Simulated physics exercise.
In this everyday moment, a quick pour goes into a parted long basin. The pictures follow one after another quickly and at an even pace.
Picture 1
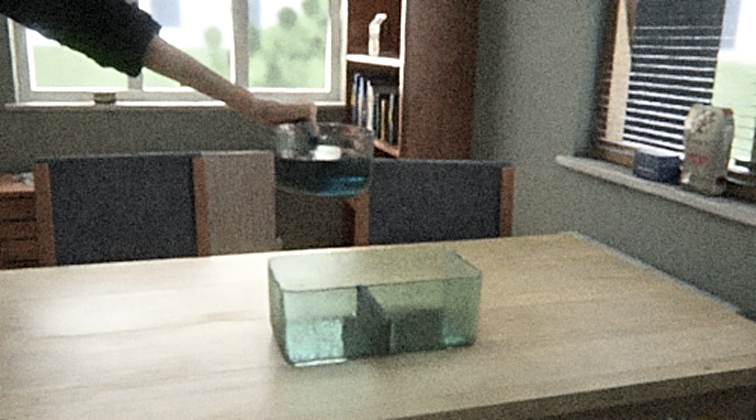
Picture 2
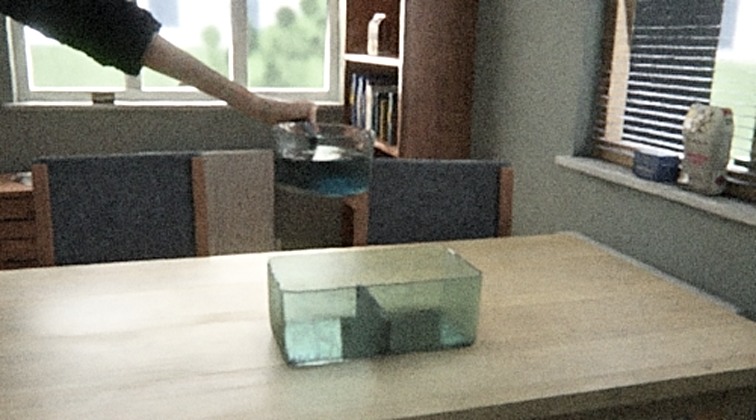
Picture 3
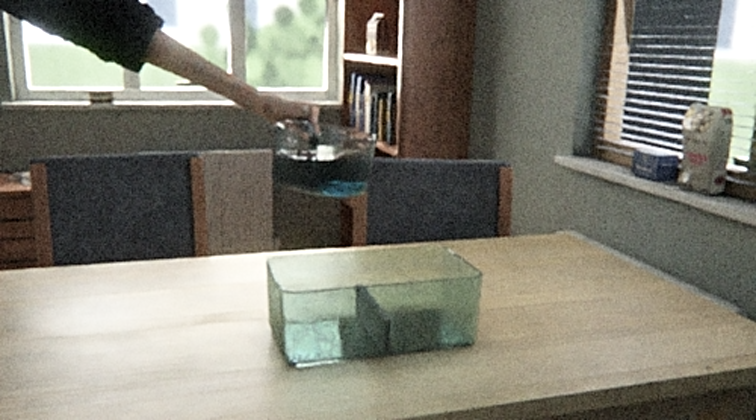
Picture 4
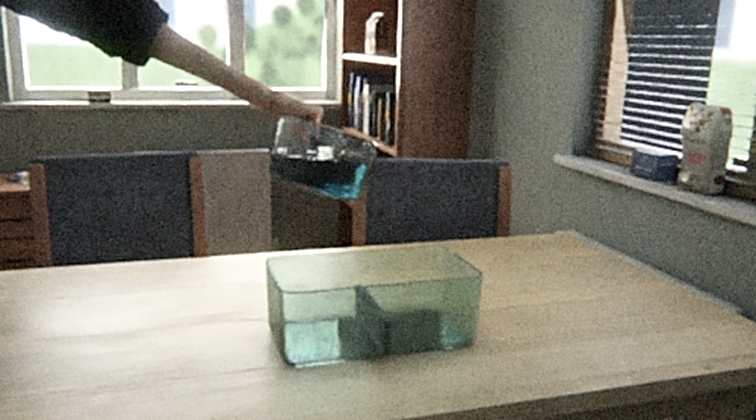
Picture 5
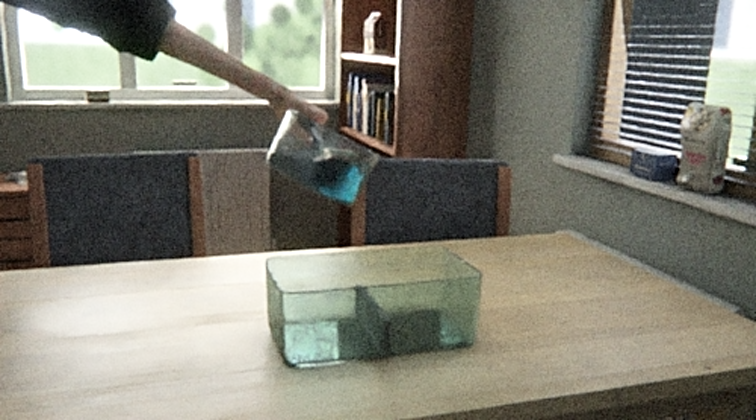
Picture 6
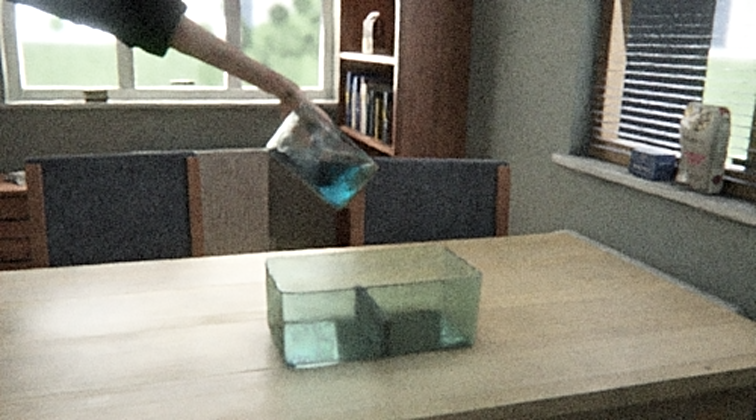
The footage shows a hand holding a clear container of blue liquid above a divided, greenish transparent basin on a wooden table, then tilting the container steadily toward the right as the liquid shifts toward its lower side.
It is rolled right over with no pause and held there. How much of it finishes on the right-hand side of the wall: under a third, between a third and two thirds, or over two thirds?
Over two thirds.
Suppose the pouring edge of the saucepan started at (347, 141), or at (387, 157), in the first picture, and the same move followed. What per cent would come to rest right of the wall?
About 45 % the first time, about 90 % the second.
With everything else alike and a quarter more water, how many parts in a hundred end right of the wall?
90 per cent.
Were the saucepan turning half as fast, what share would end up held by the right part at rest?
Roughly 95 percent.
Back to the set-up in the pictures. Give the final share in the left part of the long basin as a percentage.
Share approx. 10 per cent.
A moment on, the saucepan is tipped on its side and 32 per cent is still to pour, 0 is left of the wall and 17 right of it.
Next, the saucepan is tipped right over and 9 per cent is still to pour, 4 is left of the wall and 74 right of it.
Then the saucepan is tipped right over and 1 per cent is still to pour, 7 is left of the wall and 84 right of it.
Later the saucepan is tipped right over and 0 per cent is still to pour, 8 is left of the wall and 88 right of it.
At rest 9 per cent lies left of the wall, 89 right of it and 3 outside.
